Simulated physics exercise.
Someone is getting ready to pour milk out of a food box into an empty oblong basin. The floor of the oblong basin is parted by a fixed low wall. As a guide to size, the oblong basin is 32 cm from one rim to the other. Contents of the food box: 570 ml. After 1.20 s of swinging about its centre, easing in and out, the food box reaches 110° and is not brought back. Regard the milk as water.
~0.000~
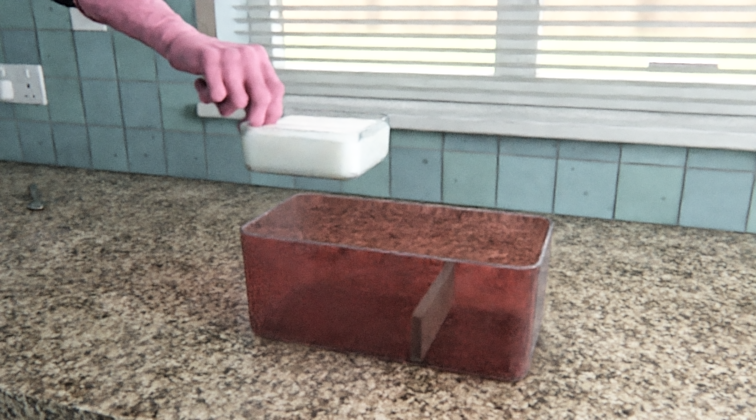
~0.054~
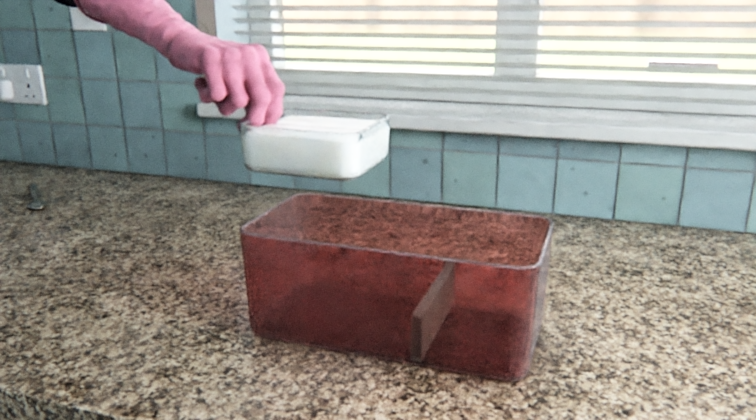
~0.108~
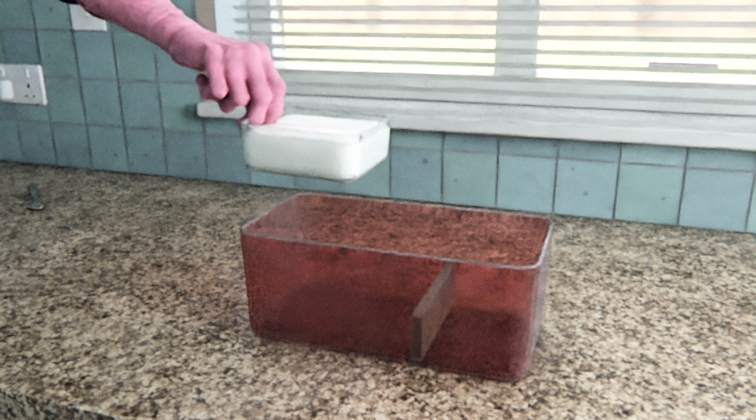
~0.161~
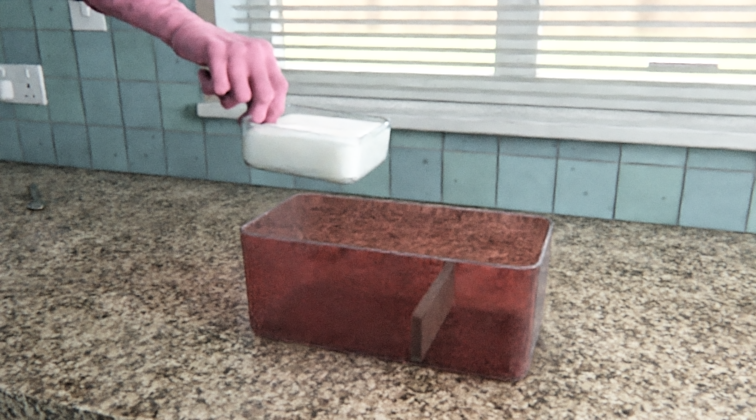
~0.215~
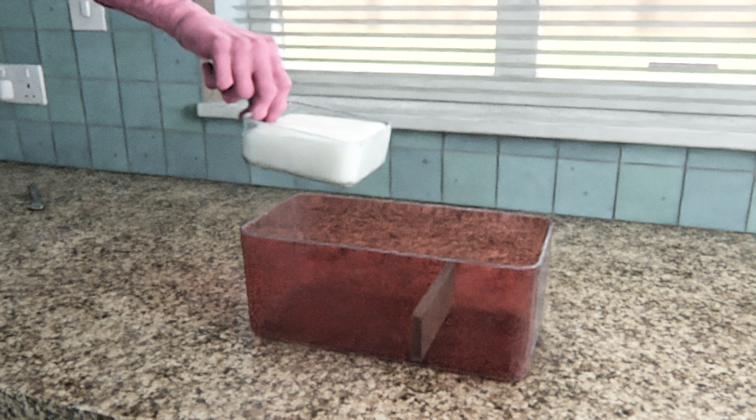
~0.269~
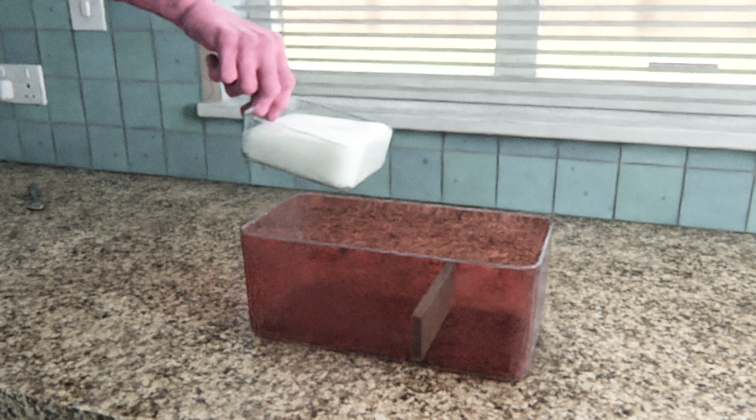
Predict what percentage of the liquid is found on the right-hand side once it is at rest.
About 28 % is on the right.
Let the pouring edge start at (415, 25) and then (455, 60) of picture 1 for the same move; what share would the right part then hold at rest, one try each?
It comes to 75 per cent, and then 75 per cent.
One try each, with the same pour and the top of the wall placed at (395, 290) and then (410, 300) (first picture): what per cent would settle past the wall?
The first gives near 80 per cent and the second near 65 per cent.
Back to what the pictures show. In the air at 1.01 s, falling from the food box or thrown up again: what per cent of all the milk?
Roughly 1 per cent.
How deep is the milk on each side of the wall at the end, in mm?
Some 14 mm on the left and some 10 mm on the right.
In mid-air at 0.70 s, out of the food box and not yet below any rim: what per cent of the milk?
It comes to about 26 percent.
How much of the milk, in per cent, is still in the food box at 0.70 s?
Roughly 22 per cent.
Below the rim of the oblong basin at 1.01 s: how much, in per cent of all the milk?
I'd say roughly 96 in a hundred of it.
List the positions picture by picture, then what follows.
In the first frame, it leans 0°; its right rim is at (374, 125); the milk meets the walls at (267, 123) and (375, 131); the oblong basin's rim runs from (269, 212) to (546, 243); the wall's top is at (435, 289).
In the second frame, it leans 1°; its right rim is at (375, 126); the milk meets the walls at (267, 123) and (375, 131).
In the third frame, it leans 2°; its right rim is at (375, 128); the milk meets the walls at (268, 123) and (375, 131).
In the fourth frame, it leans 5°; its right rim is at (376, 131); the milk meets the walls at (268, 122) and (376, 132).
In the fifth frame, it leans 9°; its right rim is at (377, 135); the milk meets the walls at (269, 122) and (377, 133).
In the sixth frame, it leans 13°; its right rim is at (377, 140); the milk meets the walls at (268, 122) and (379, 133).
By 0.70 s the tilt is 69° and 23 per cent is still to pour, 33 is left of the wall and 18 right of it.
By 1.01 s the tilt is 104° and 3 per cent is still to pour, 68 is left of the wall and 28 right of it.
By 1.34 s the tilt is 110° and 0 per cent is still to pour, 72 is left of the wall and 28 right of it.
By 1.70 s the tilt is 110° and 0 per cent is still to pour, 72 is left of the wall and 28 right of it.
At rest 72 per cent lies left of the wall, 28 right of it and 1 outside.
